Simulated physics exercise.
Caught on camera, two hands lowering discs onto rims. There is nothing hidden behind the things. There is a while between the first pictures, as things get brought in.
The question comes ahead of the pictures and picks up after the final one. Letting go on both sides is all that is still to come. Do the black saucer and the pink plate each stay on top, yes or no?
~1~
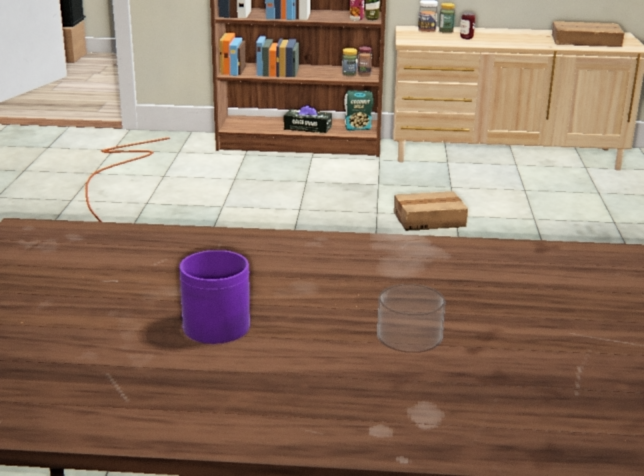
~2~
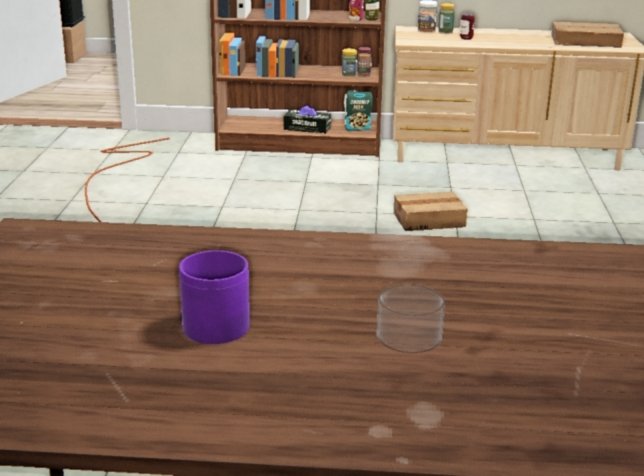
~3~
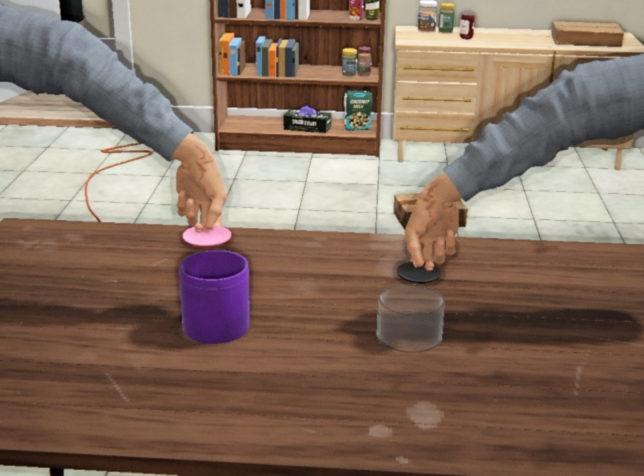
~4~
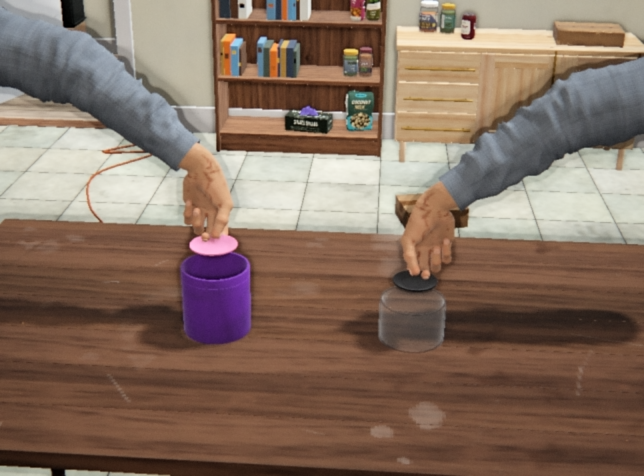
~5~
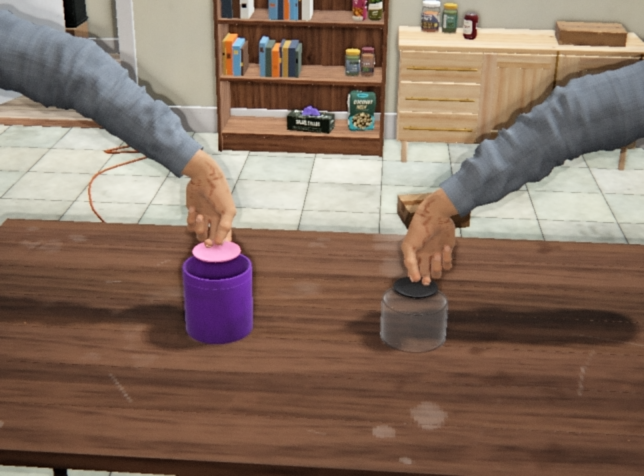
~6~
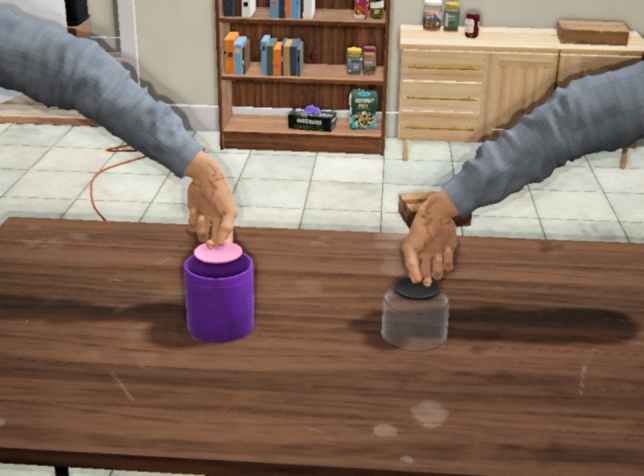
Answers - black saucer: No; pink plate: No.
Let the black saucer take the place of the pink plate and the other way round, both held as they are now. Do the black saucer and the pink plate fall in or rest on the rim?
Swapped, the black saucer tumbles in; the pink plate tumbles in.
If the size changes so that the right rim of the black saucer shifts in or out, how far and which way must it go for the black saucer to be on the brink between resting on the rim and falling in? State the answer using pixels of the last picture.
Rightward, near 8 pixels.
Then, 0.12 s past the last view, black saucer travelled a little near (416, 307); pink plate travelled a little near (219, 271).
Then, 0.18 s past the last view, black saucer come down near (414, 329); pink plate in the air near (220, 305).
Finally, the black saucer drops inside, near (414, 330); the pink plate drops inside, near (221, 320).
